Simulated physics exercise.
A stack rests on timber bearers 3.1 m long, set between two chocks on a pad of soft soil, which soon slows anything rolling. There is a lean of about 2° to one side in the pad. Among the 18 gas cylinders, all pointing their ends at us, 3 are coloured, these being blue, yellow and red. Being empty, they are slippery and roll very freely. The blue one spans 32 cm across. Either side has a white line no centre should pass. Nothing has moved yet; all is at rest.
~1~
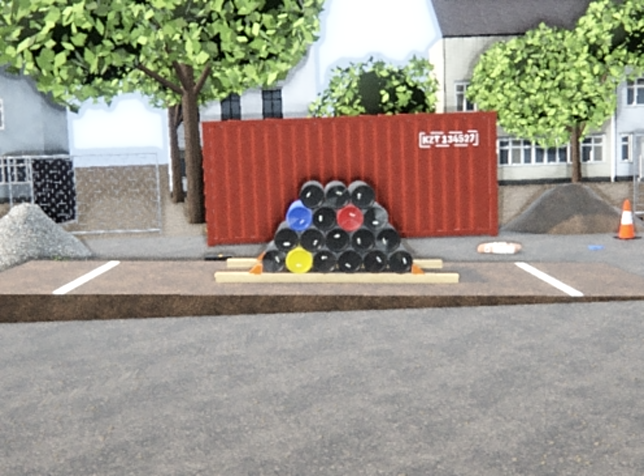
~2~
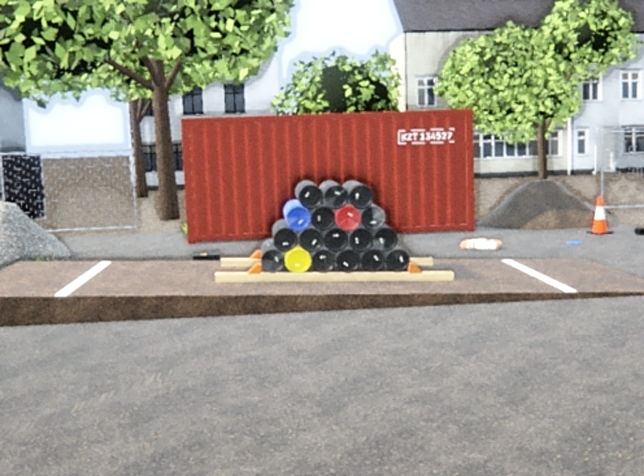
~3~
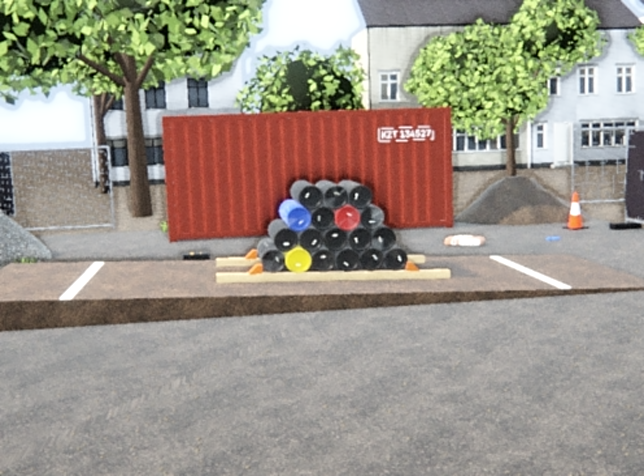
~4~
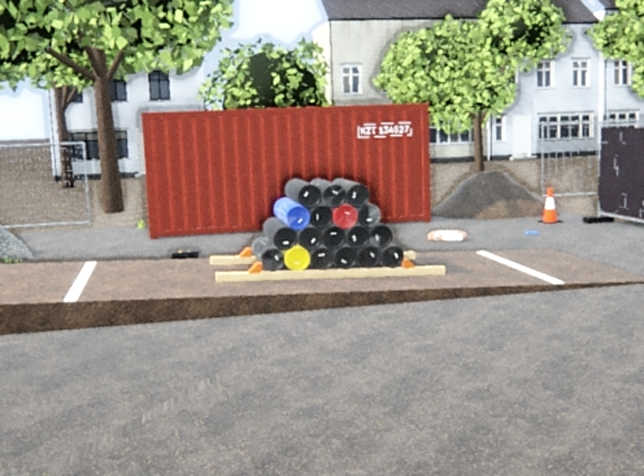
The clip shows a stack of dark cylinders, with one blue, one red and one yellow, resting motionless on timber bearers before a red container, while the viewpoint gradually shifts and the background slides left behind them.
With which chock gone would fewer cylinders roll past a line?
Take out the left-side chock, which gives 0 against 3.
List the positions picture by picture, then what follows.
Blue (299, 219), yellow (299, 262), red (350, 219); the pad slopes 2° down to the right; 6 of the 18 form the bottom row; all still, in the first frame.
Blue (298, 219), yellow (298, 261), red (349, 219); at rest, in the second frame.
Blue (299, 219), yellow (299, 261), red (348, 219); both chocks in; lines at (79, 281) and (556, 283); at rest, in the third frame.
Blue (298, 218), yellow (298, 260), red (346, 217); at rest, in the fourth frame.
With the left chock gone, after 2.0 s, blue is on the bearers, 70 cm from the bearers' left end; yellow is on the bearers, 105 cm from the bearers' left end; red is up on others, 140 cm from the bearers' right end; 0 over a line so far.
With the left chock gone, finally, blue is on the bearers, 35 cm from the bearers' left end; yellow is on the bearers, 70 cm from the bearers' left end; red is up on others, 140 cm from the bearers' right end; 0 over a line so far.
With the right chock gone, after 1.8 s, blue is up on others, 125 cm from the bearers' left end; yellow is on the bearers, 105 cm from the bearers' left end; red is up on others, 85 cm from the bearers' right end, rolling right; 0 over a line so far.
With the right chock gone, finally, blue is on the bearers, 140 cm from the bearers' right end; yellow is on the bearers, 140 cm from the bearers' left end; red is off the bearers, 95 cm short of the right line; 3 over a line so far.
